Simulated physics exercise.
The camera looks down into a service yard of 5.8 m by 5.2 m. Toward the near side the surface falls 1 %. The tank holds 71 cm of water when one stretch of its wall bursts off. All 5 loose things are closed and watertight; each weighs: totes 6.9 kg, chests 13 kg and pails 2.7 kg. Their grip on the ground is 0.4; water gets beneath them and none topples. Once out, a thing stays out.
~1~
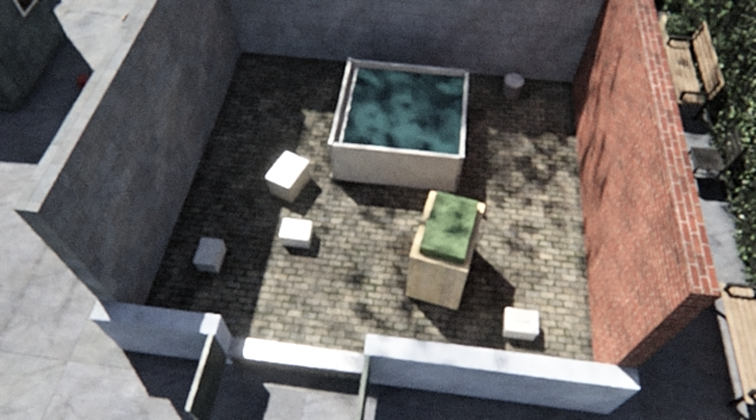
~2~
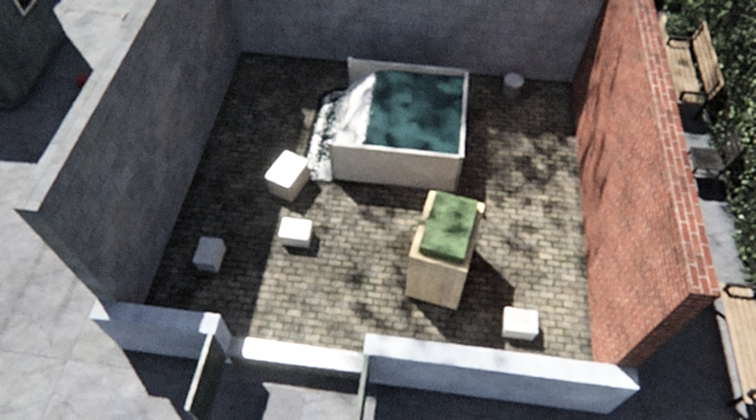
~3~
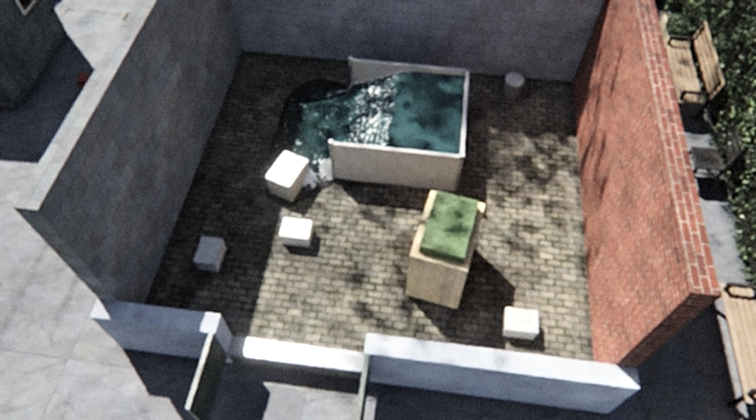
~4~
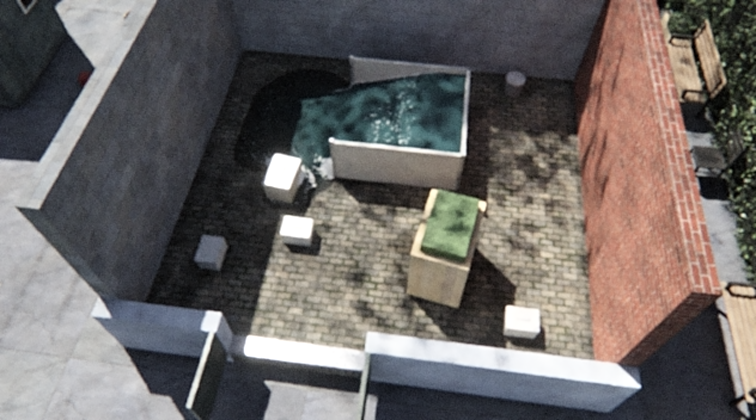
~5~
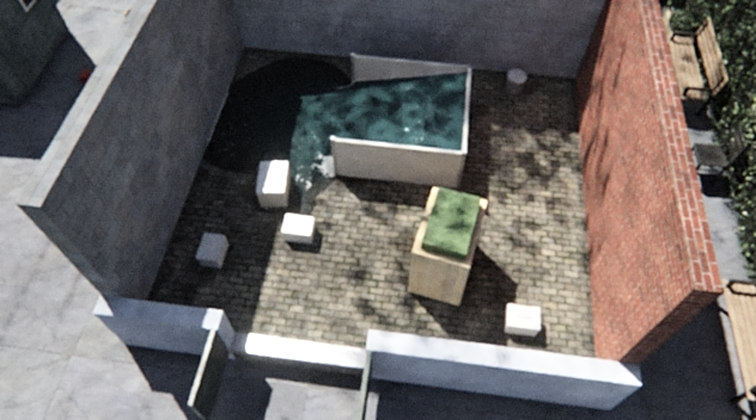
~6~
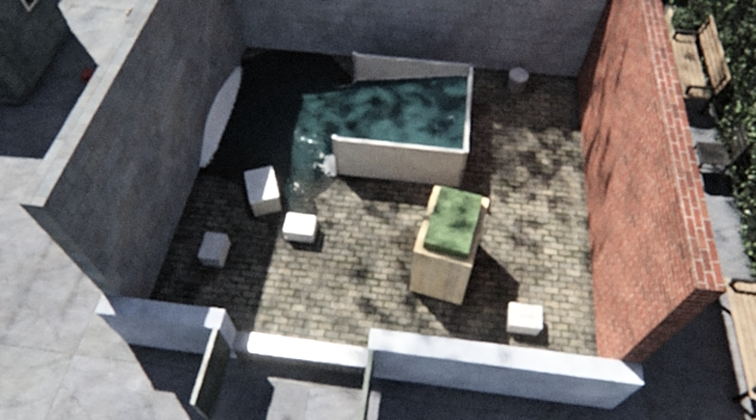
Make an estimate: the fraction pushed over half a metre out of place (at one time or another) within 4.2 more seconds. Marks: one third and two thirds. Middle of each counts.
The tally will land in the highest bracket.
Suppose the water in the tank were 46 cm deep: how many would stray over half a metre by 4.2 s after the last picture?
Under that setup the answer is 3.
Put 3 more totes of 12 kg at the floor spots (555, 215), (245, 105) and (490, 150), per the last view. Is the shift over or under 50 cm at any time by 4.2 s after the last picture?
Below, above, below.
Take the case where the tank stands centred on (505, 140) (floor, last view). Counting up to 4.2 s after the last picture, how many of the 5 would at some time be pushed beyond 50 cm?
So the tally would be 3.
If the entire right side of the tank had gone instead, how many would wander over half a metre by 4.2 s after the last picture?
3.
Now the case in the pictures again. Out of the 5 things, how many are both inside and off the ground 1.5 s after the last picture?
My tally comes to 2.
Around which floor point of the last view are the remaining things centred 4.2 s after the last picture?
It sits at about (475, 259).
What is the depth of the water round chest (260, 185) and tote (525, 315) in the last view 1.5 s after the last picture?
First about 12 cm, second about 0 cm.
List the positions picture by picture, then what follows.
In the first frame, a chest at (287, 169), on the bottom; a tote at (296, 229) rests on the ground; 3.1 m2 under water; 0 of 5 have shifted.
In the second frame, a chest at (287, 168) rests on the ground; a tote at (295, 228) rests on the ground; 4.0 m2 under water; 0 of 5 have shifted.
In the third frame, a chest at (287, 168), on the bottom; a tote at (296, 228) rests on the ground; 5.3 m2 under water; 0 of 5 have shifted.
In the fourth frame, a chest at (282, 171) rests on the ground, 12 cm from its start; a tote at (297, 227), on the bottom; water covers 6.8 m2; 1 of 5 have shifted.
In the fifth frame, a chest at (272, 176), on the bottom, 32 cm from its start; a tote at (298, 224), on the bottom; water covers 8.4 m2; 1 of 5 have shifted.
In the sixth frame, a chest at (261, 184), on the bottom, 54 cm from its start; a tote at (300, 224), on the bottom; water covers 9.2 m2; 1 of 5 have shifted.
Then, 0.4 s after the last picture 1 of 5 are over 50 cm from their spots; 0 afloat.
Then, 1.5 s after the last picture 2 of 5 are over 50 cm from their spots; 2 afloat.
Then, 2.8 s after the last picture 2 of 5 are over 50 cm from their spots; 0 afloat.
Then, 4.2 s after the last picture 4 of 5 are over 50 cm from their spots, and 4 have been at some point; 3 afloat.
